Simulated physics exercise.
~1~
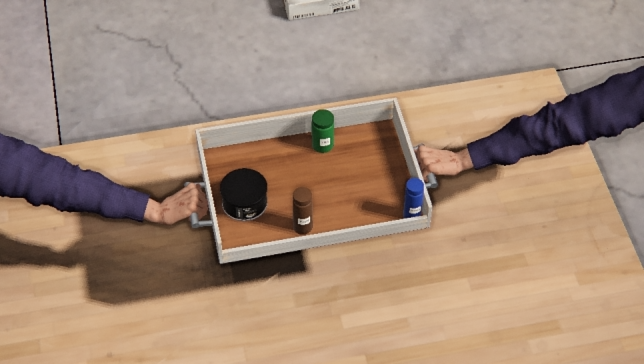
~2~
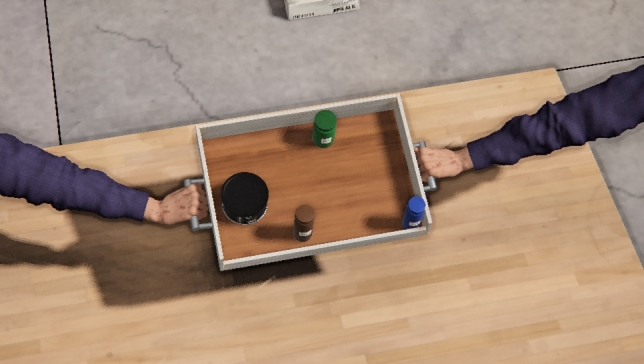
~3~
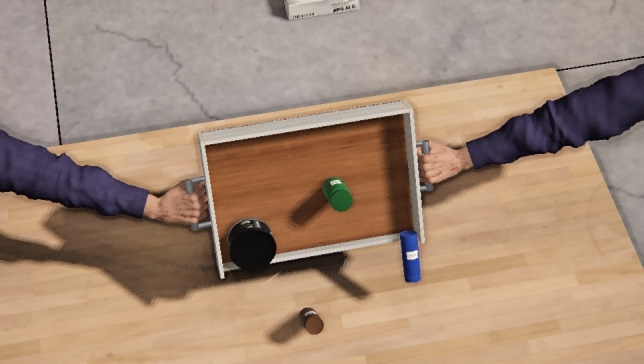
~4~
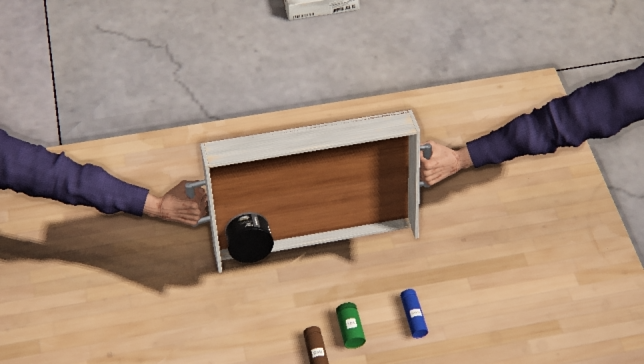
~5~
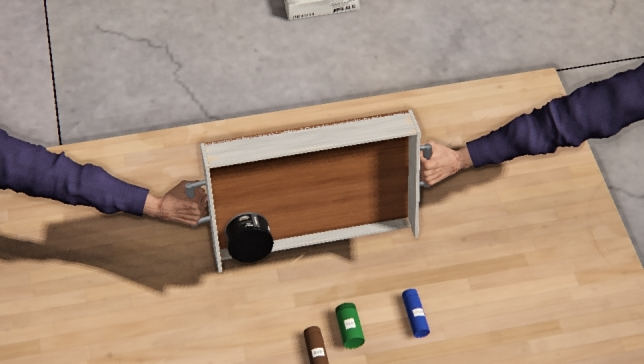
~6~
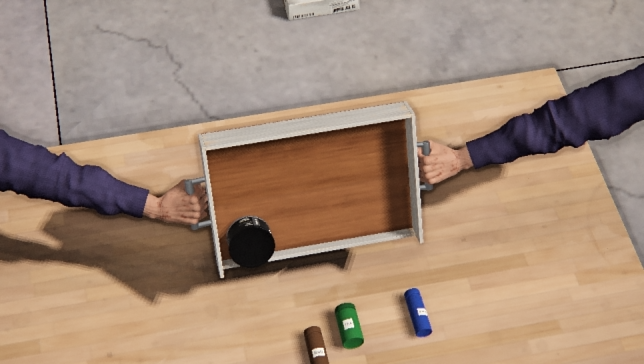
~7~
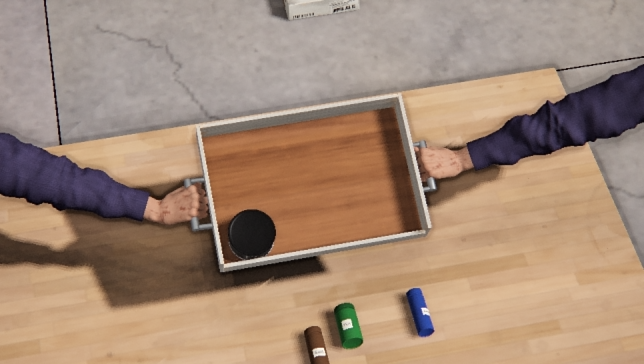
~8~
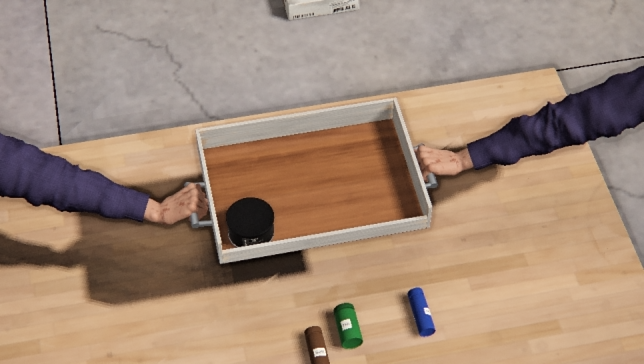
On a pale wooden tabletop beside a cracked grey floor, seen from above, two hands in dark blue sleeves grip a grey-walled tray with a brown base. It holds a black tub at left, a green shaker at the back, a brown shaker near the front and a blue one at right. The hands tip the near side down steeply, and the brown and blue shakers go over the low front wall. The green one slides after them, while the tub shifts against that wall. The tray swings back level, the tub still inside and three shakers lying on the table.
